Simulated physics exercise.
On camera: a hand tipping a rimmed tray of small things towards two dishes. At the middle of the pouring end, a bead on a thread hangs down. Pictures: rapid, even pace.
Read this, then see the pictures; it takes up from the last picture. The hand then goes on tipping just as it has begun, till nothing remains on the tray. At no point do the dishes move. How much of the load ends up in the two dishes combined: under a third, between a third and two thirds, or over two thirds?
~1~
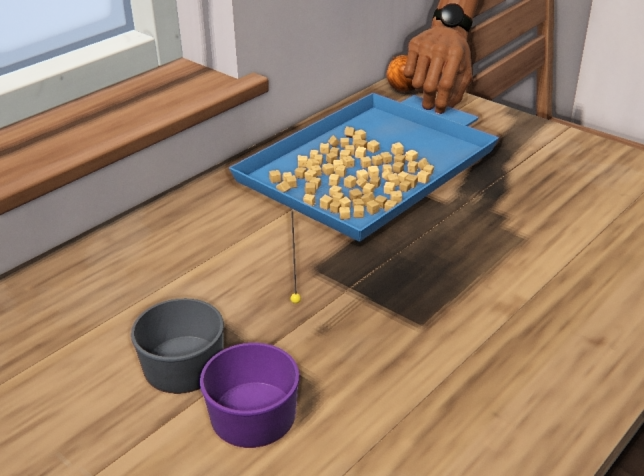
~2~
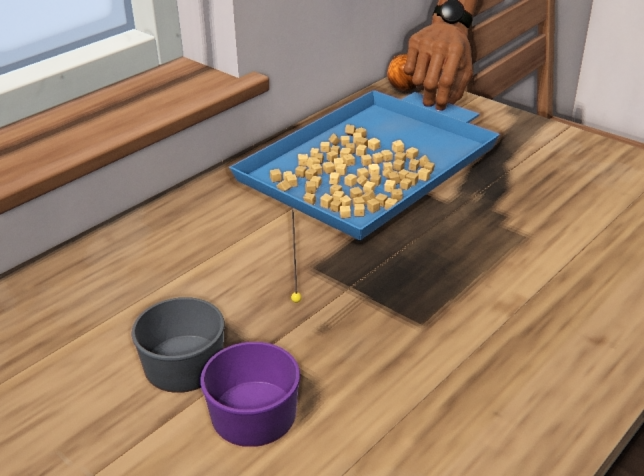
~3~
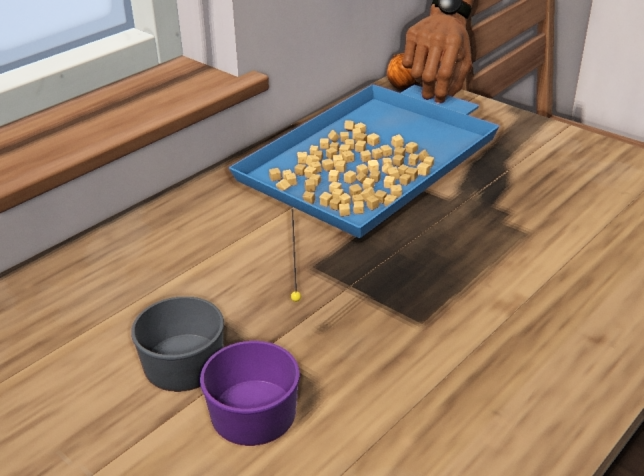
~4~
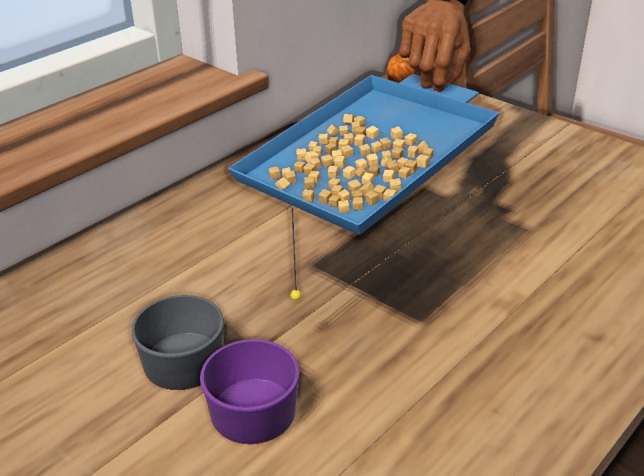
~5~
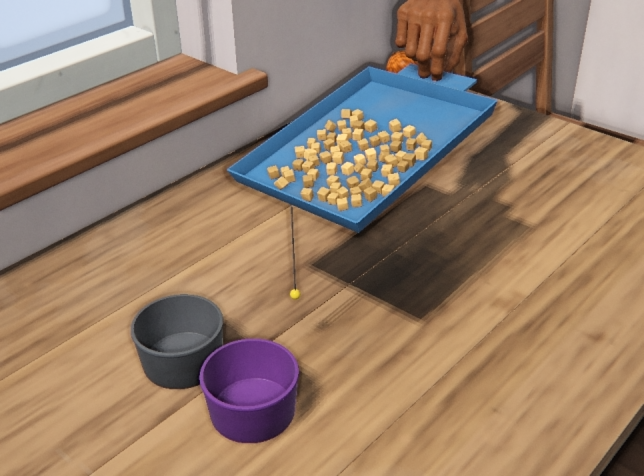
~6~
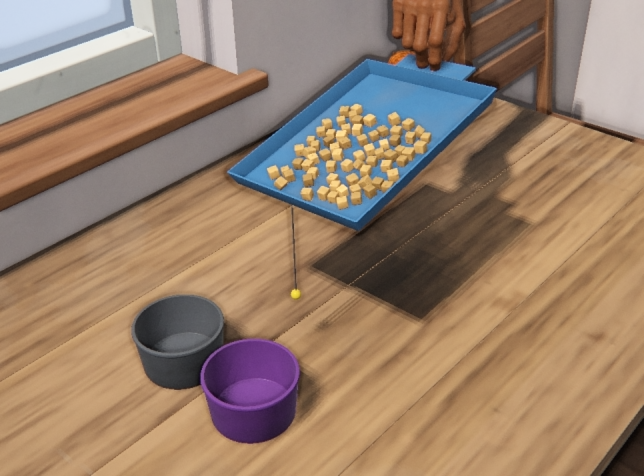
The catch stays below a third.
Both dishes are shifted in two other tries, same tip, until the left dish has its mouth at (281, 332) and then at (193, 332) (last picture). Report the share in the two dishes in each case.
Approximately 10 percent, followed by approximately 10 percent.
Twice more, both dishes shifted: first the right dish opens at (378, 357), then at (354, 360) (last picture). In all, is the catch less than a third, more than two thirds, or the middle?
On the first try the answer is less than a third, and on the second it is under a third.
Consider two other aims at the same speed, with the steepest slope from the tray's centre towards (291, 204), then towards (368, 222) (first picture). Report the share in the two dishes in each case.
First some 40, then 0 per cent.
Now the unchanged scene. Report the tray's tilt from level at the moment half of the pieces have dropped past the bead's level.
Angle: Approx. 105 degrees.
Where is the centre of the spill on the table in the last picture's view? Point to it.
Estimate: Around (233, 322).
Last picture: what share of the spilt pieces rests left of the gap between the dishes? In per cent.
It amounts to some 30 percent.
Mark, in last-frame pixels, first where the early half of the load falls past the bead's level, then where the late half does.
First around (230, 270), afterwards around (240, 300).
Shortly afterwards, tray tipped steeply; all but a few on the tray; only a few outside both.
Next, tray tipped right over; the bulk on the tray; a little outside both; a little in the air.
Some moments later, tray tipped past a quarter turn; a little in the right dish; all but a few outside both.
In the end, tray tipped past a quarter turn; a little in the right dish; none at all in the left dish; all but a few outside both.
